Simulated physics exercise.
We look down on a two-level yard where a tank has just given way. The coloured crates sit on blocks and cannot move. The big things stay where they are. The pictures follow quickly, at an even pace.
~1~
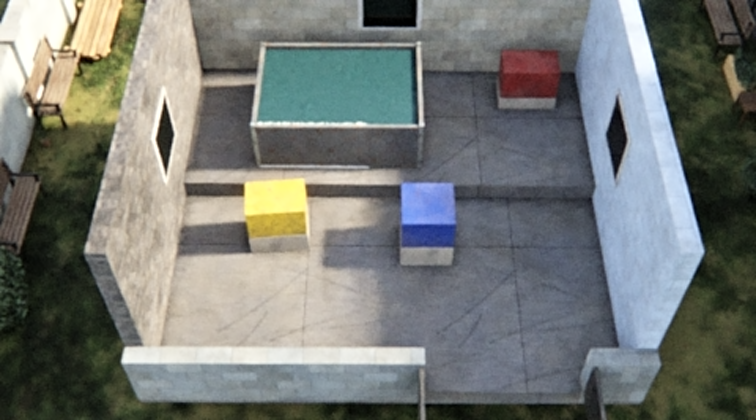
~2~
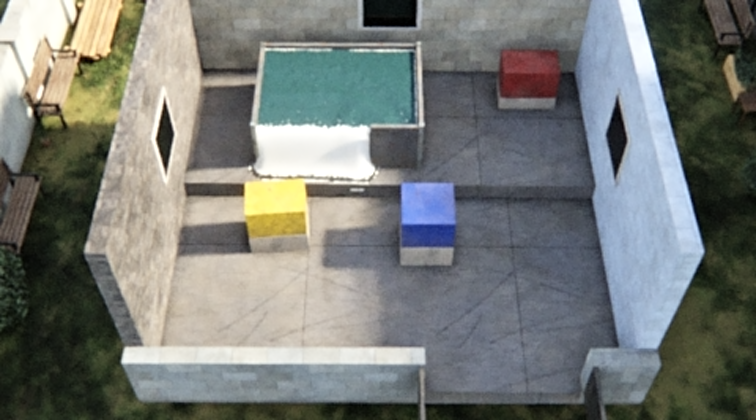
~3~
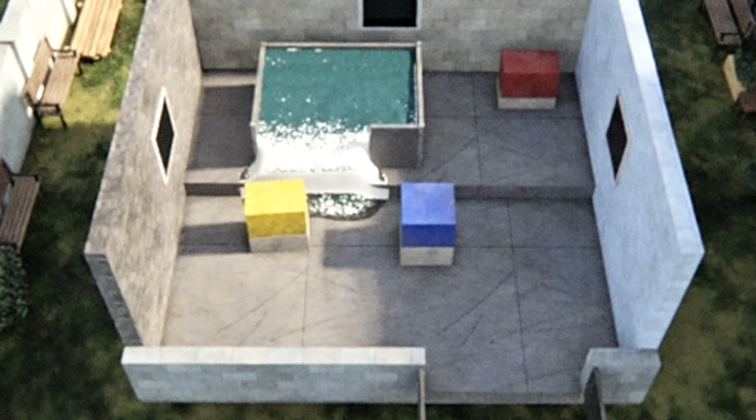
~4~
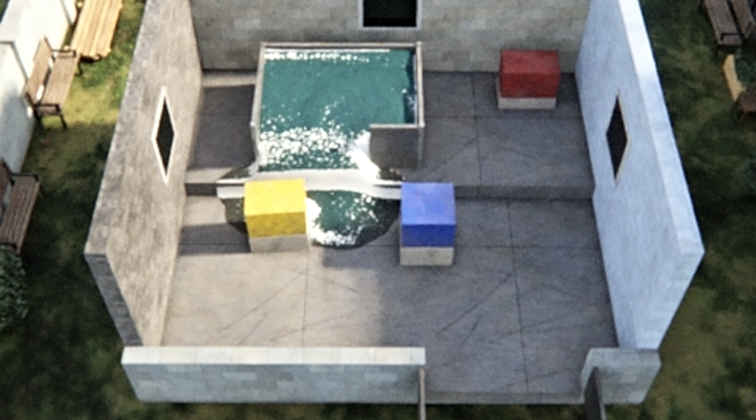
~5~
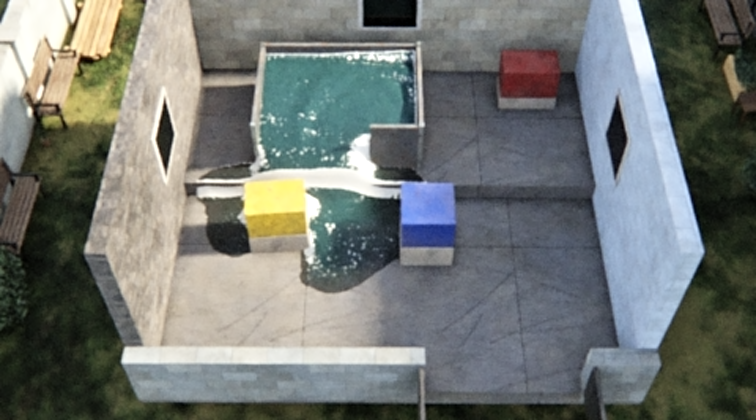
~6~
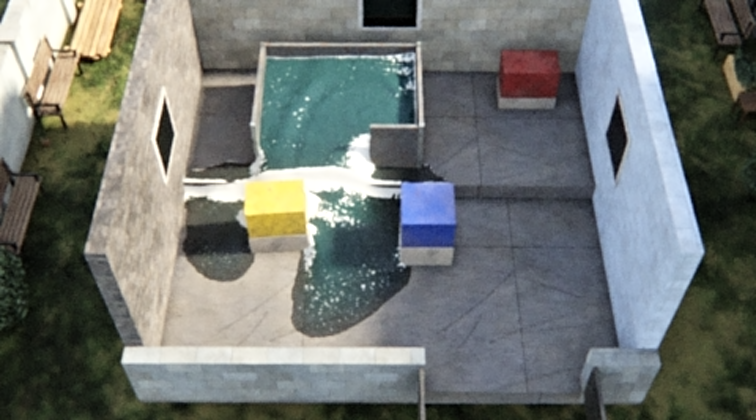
A teal-green tank of water bursts open at its front inside a roofless, stone-walled yard, seen from high above by a still camera. A yellow-topped block stands below it on the left, a blue one near the centre, and a red one at the upper right. White water gushes over the step, then spreads between the yellow and blue blocks and around the yellow block's left side.
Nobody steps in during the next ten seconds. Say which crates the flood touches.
In the end: The blue crate escapes dry; the yellow crate is wetted; the red crate escapes dry.
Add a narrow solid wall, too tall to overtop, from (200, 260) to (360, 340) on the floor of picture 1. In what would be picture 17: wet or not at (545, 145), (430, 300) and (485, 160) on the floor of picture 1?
In that order: Not flooded, wet, clear.
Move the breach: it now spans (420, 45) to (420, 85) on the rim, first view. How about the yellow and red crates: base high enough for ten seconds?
One by one: Yellow escapes it, red takes water.
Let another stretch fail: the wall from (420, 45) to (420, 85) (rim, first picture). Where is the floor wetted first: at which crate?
First comes the one in red.
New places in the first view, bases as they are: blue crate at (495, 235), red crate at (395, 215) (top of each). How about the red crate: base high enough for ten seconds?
Then: Red crate is topped.
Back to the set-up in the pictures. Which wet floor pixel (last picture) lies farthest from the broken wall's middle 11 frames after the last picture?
Around (603, 376).
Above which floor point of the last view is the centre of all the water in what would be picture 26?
I would point to (324, 247).
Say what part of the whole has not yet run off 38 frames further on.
Some 82 per cent.
A moment on, water covers 35 % of the floor; the blue crate water round its plinth, the yellow crate water round its plinth, the red crate not reached.
Next, water covers 50 % of the floor; the blue crate water round its plinth, the yellow crate water round its plinth, the red crate not reached.
Then, water covers 60 % of the floor; the blue crate water round its plinth, the yellow crate water round its plinth, the red crate not reached.
Later, water covers 70 % of the floor; the blue crate water round its plinth, the yellow crate water round its plinth, the red crate not reached.
In the end, water covers 65 % of the floor; the blue crate stayed above the water, the yellow crate was topped, the red crate stayed above the water.
